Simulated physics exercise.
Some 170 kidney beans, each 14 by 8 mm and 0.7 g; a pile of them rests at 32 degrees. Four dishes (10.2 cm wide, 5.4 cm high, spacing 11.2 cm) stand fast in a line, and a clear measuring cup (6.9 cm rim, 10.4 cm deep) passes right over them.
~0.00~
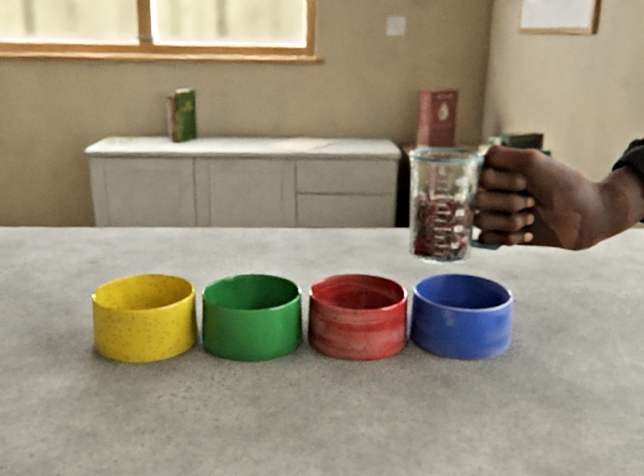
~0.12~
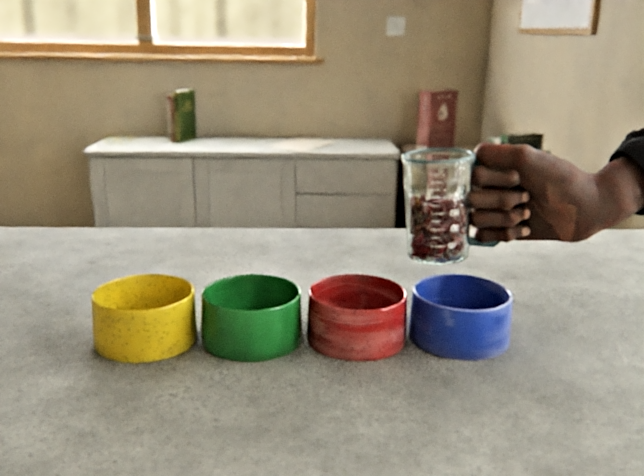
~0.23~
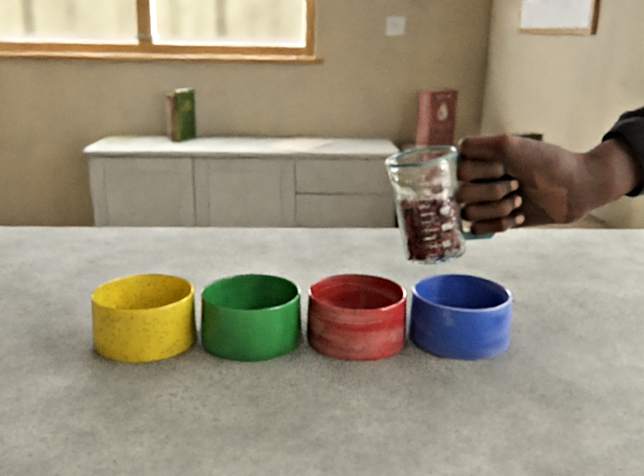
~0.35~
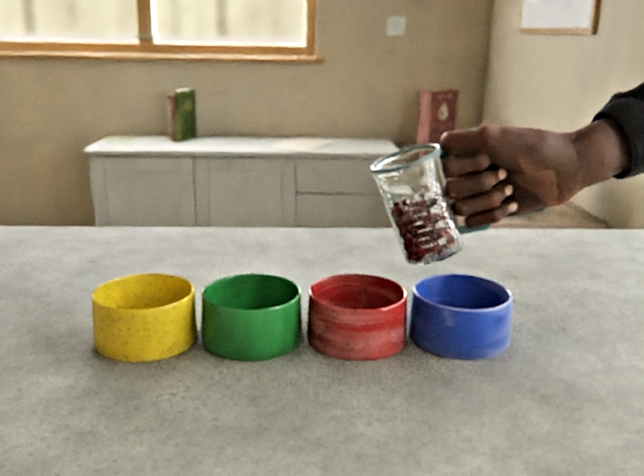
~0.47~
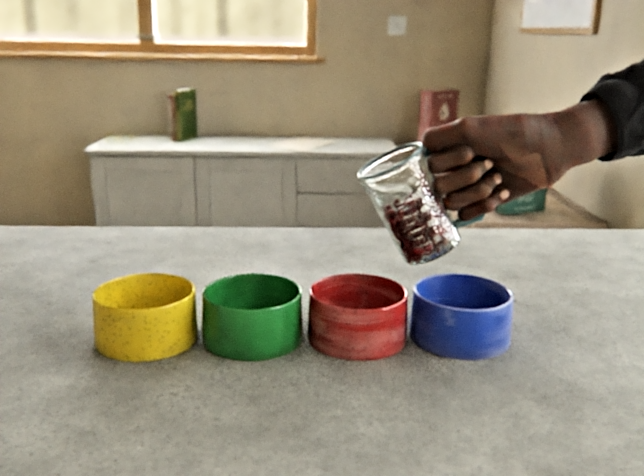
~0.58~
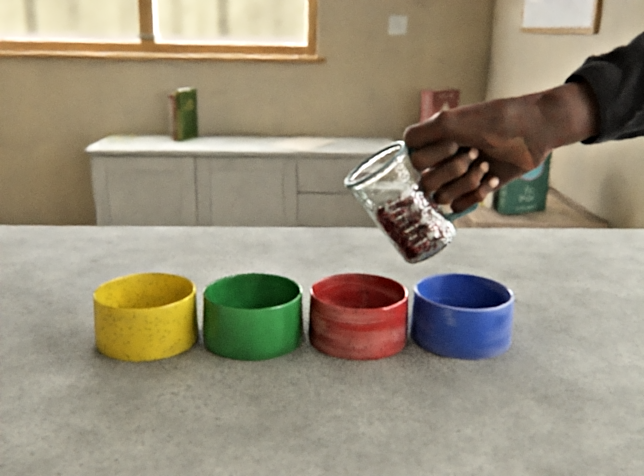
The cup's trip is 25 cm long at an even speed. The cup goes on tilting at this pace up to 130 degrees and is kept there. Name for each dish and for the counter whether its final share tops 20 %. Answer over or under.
Red dish: Under; blue dish: Under; green dish: Over; yellow dish: Under; on the counter: Under.
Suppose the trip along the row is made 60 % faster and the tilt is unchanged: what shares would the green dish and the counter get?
Green 0, counter 0.
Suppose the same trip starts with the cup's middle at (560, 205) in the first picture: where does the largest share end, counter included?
The winner: Red.
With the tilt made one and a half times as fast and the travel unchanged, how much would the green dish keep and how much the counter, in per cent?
Then: Green 90, counter 10.
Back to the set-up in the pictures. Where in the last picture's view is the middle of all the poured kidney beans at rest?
Near (243, 321).
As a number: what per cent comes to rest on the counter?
Roughly 0 per cent.
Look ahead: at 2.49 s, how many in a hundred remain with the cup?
Some 0 per cent of the load.
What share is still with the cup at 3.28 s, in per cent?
About 0 per cent.
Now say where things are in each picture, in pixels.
The first picture shows cup at (443, 206), tilt 0 degrees, lip at (413, 155), moved 0.0 cm; middle of the pieces at (439, 229); blue dish at (463, 291); red dish at (358, 291); green dish at (252, 292); yellow dish at (144, 292).
The second picture shows cup at (438, 206), tilt 4 degrees, lip at (404, 158), moved 0.5 cm; middle of the pieces at (436, 229).
The third picture shows cup at (429, 206), tilt 12 degrees, lip at (388, 163), moved 1.4 cm; middle of the pieces at (430, 229).
The fourth picture shows cup at (420, 205), tilt 20 degrees, lip at (373, 169), moved 2.4 cm; middle of the pieces at (424, 228).
The fifth picture shows cup at (411, 205), tilt 28 degrees, lip at (359, 176), moved 3.3 cm; middle of the pieces at (419, 227).
The sixth picture shows cup at (403, 205), tilt 36 degrees, lip at (347, 183), moved 4.3 cm; middle of the pieces at (413, 225); blue dish at (464, 291); red dish at (359, 291); green dish at (253, 291); yellow dish at (145, 291). The cup turns about 70 degrees a second and travels 8 cm a second.
Then, at 1.73 s, tilt 116 degrees; cup holds 85 %, green 15 %.
After 2.49 s, tilt 130 degrees; cup holds 0 %, green 100 %.
After 3.28 s, tilt 130 degrees; cup holds 0 %, green 100 %.
By 3.6 s all is still; red 0 %, blue 0 %, green 100 %, yellow 0 %, counter 0 %.
